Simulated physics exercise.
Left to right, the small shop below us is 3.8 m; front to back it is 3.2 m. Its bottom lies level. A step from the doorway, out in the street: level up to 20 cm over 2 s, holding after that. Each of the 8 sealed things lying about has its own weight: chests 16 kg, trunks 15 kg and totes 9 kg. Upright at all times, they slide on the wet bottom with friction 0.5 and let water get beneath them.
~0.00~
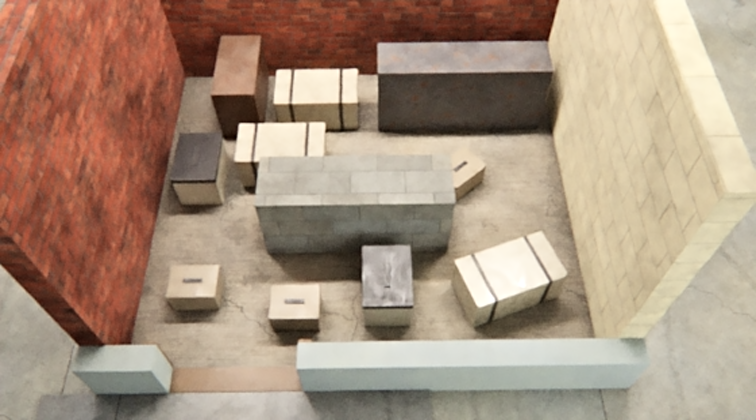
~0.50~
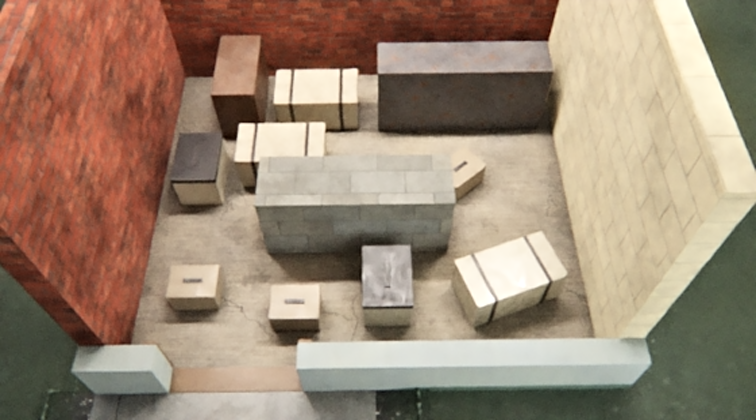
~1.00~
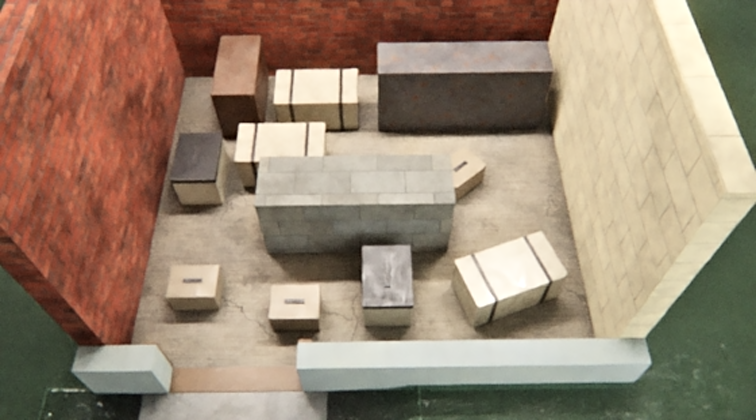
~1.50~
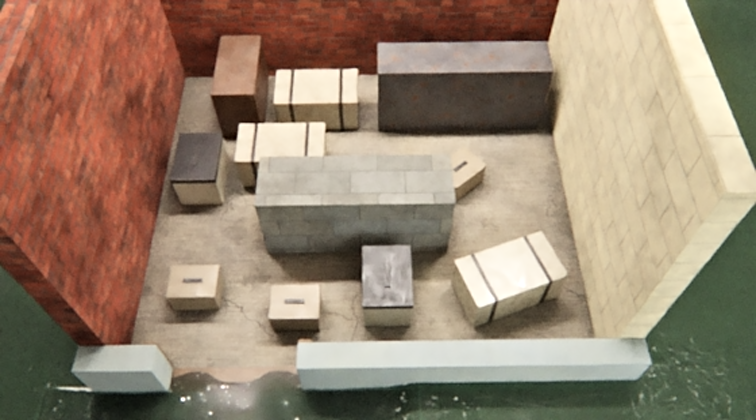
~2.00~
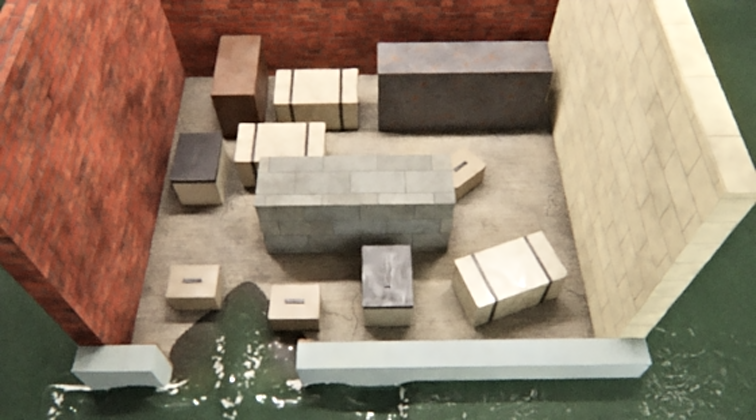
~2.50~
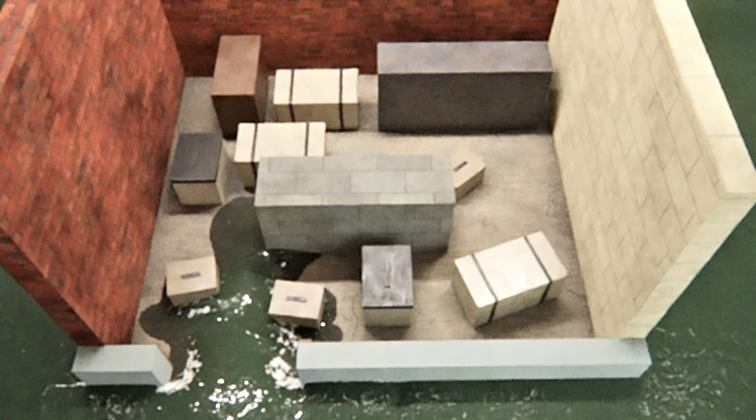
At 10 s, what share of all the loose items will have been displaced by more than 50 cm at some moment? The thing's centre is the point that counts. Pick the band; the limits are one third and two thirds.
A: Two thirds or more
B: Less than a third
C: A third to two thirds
The answer is A.
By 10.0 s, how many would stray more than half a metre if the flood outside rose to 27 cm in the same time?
Then 7.
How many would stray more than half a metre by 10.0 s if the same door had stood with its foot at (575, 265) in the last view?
Then it comes to 5 of them.
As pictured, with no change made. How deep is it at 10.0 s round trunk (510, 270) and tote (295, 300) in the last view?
Around 12 cm and 14 cm.
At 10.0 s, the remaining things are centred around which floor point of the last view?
Around (405, 199).
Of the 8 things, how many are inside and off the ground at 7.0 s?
I'd say 4 of them.
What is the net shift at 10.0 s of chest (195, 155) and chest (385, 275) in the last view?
Net displacement, in order: 120 cm; 60 cm.
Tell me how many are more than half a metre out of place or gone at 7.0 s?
Count then: 5.
After 3.5 s 2 of 8 are over 50 cm from their spots; 1 afloat.
After 4.5 s 3 of 8 are over 50 cm from their spots; 1 afloat.
After 7.0 s 5 of 8 are over 50 cm from their spots; 4 afloat.
After 10.0 s 6 of 8 are over 50 cm from their spots, and 6 have been at some point; 8 afloat.
